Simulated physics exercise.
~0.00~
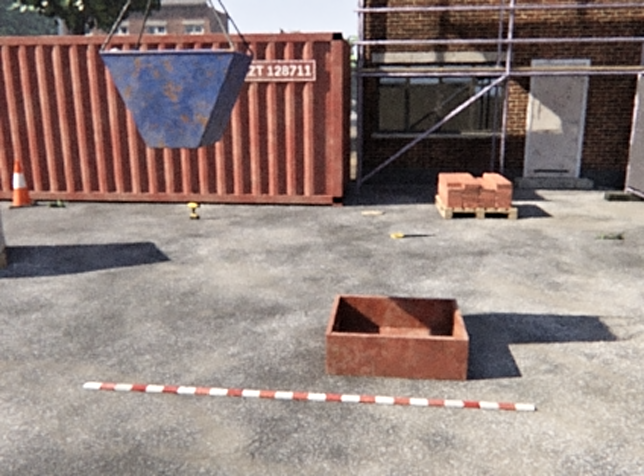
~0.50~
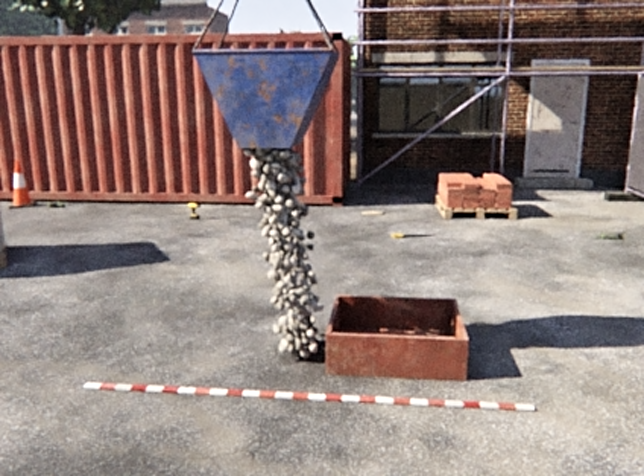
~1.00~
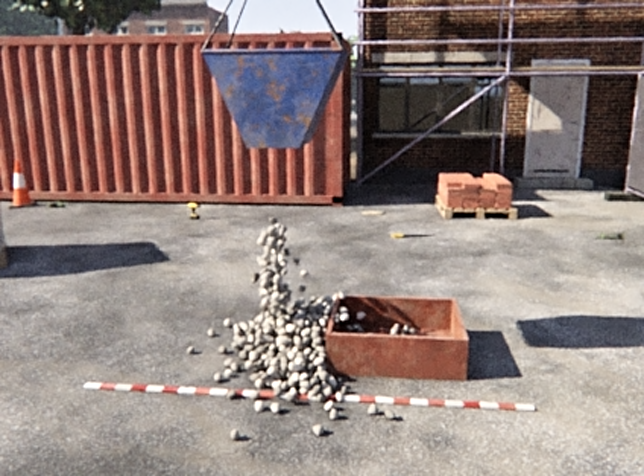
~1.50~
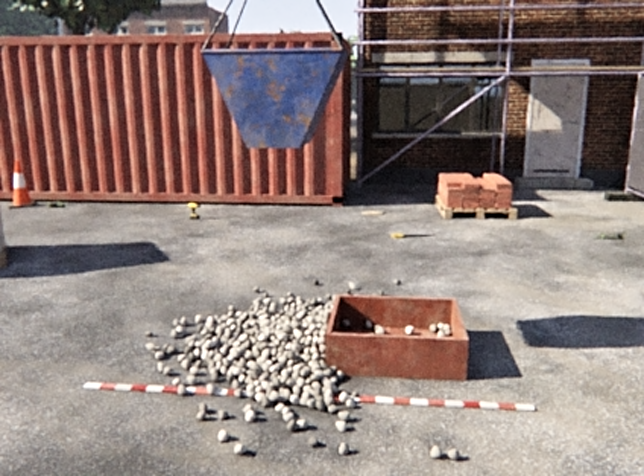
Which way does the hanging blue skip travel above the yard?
The skip travels to the right, towards the space above the open bin.
